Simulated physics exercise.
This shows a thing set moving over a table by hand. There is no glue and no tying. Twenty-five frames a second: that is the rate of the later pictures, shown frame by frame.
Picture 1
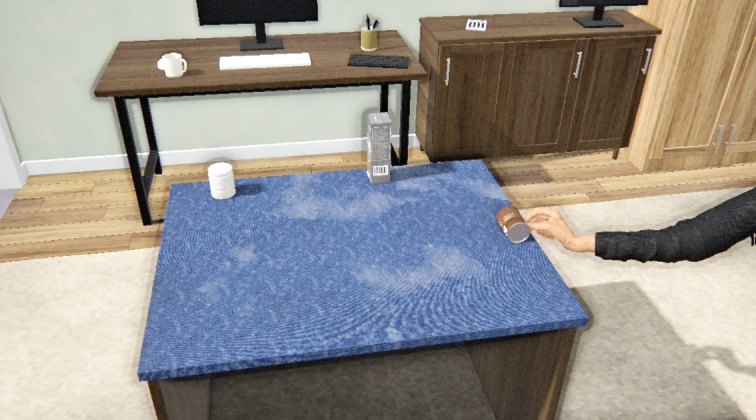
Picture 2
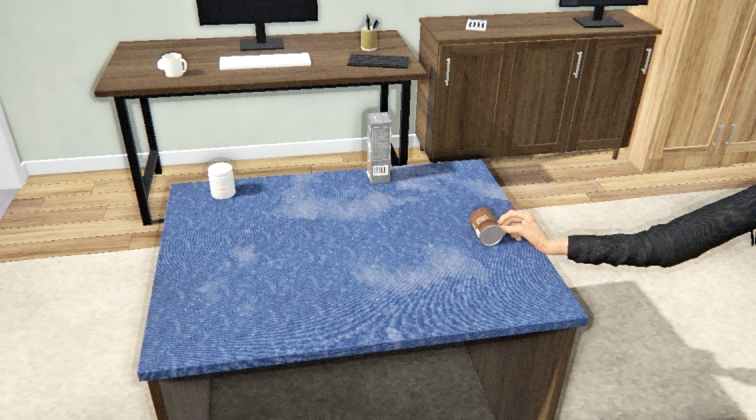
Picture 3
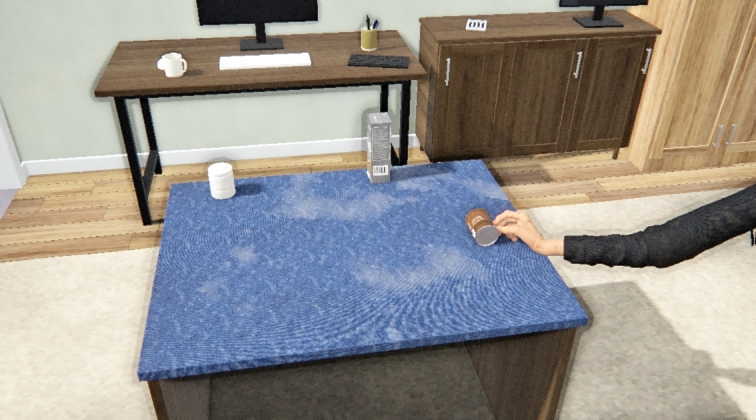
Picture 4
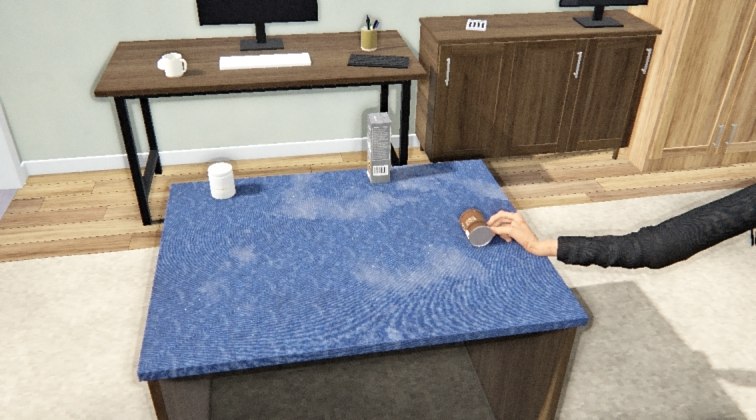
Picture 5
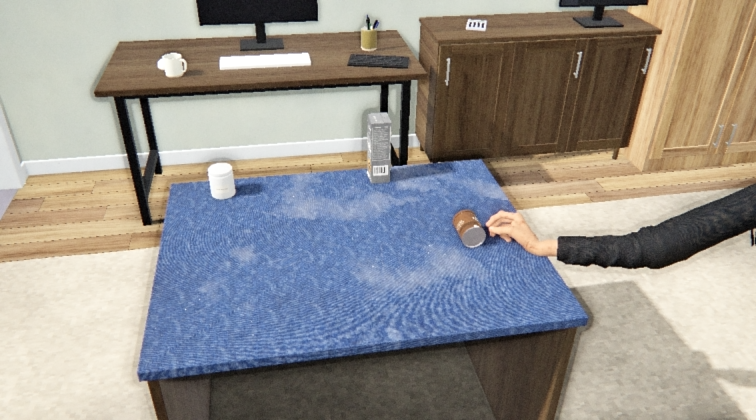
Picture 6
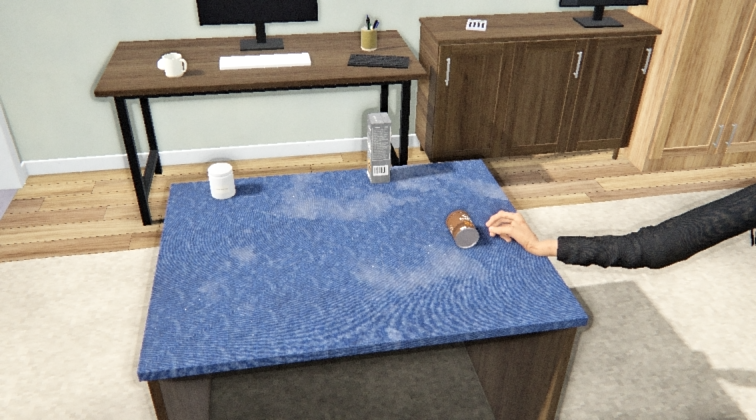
A brown tin lying on its side moves leftward across a blue-topped table, seen from above in a room with a fixed view. A white container stands at the back left and a grey box at the back, with a dark wooden desk and cabinet behind. A dark-sleeved hand pushes the tin from the right, then it rolls slightly left, away from the fingers.
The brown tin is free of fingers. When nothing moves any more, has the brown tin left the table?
Doesn't come down.
Then, 0.20 s after the last picture, brown tin rolled well along near (432, 232).
Then, 0.40 s after the last picture, brown tin rolled well along near (408, 235).
Then, 0.70 s after the last picture, brown tin rolled well along near (382, 237).
At rest, moved from the start, brown tin. Seen from the same camera at the end, brown tin near (369, 238).
